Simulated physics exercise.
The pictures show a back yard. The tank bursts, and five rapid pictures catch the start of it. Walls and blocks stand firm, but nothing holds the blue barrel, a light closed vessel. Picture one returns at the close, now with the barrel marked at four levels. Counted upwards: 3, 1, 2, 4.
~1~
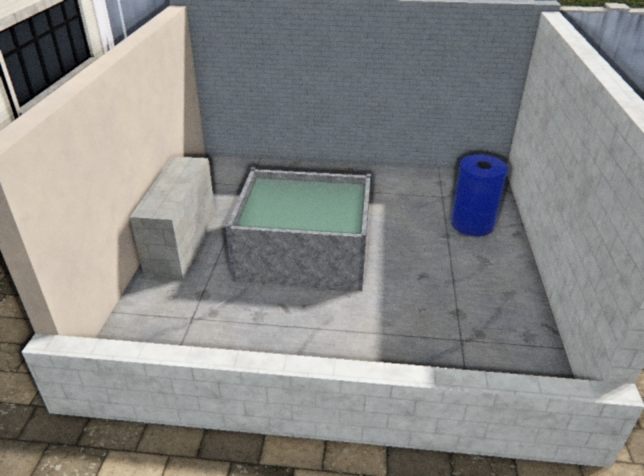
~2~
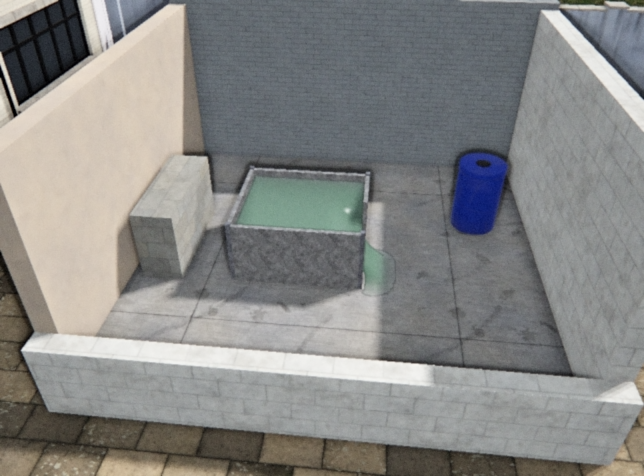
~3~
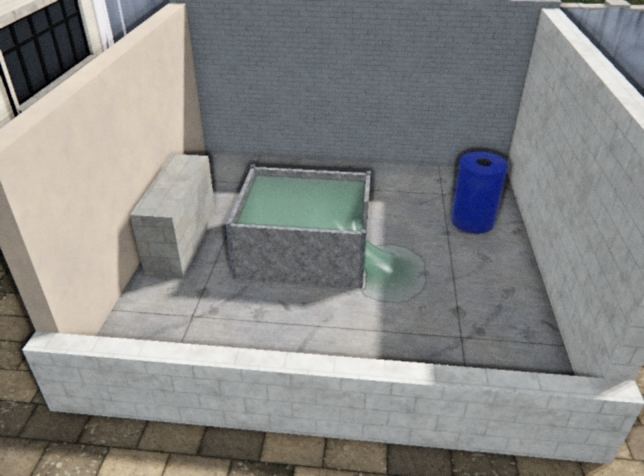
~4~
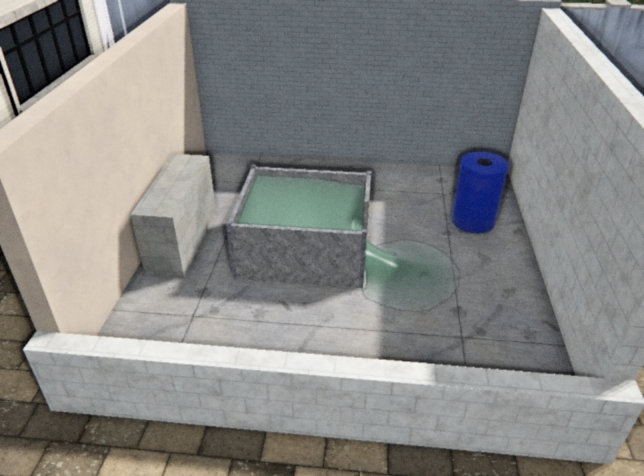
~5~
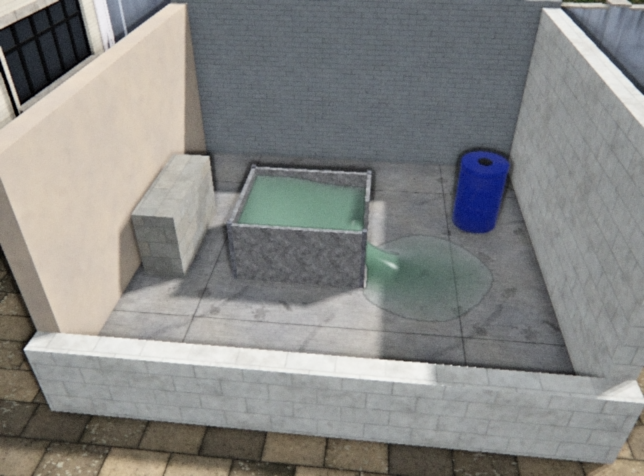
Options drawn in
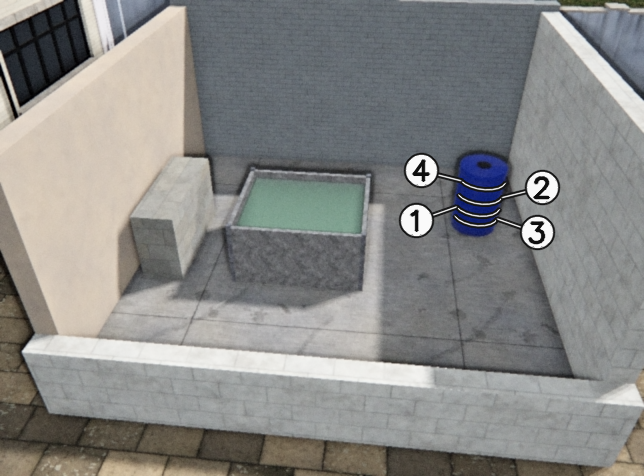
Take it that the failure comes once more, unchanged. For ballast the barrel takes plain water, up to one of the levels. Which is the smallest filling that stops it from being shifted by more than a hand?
Go for 3.
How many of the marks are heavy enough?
All of them.
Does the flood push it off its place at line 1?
No, not at all.
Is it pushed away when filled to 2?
No, that is safe.
On the marked copy, 1 at (479, 216); 2 at (482, 204); 3 at (477, 225); 4 at (485, 189); from the bottom up 3, 1, 2, 4.
If 1 is chosen, it does not move.
If 2 is chosen, it does not move.
If 3 is chosen, it does not move.
If 4 is chosen, it does not move.
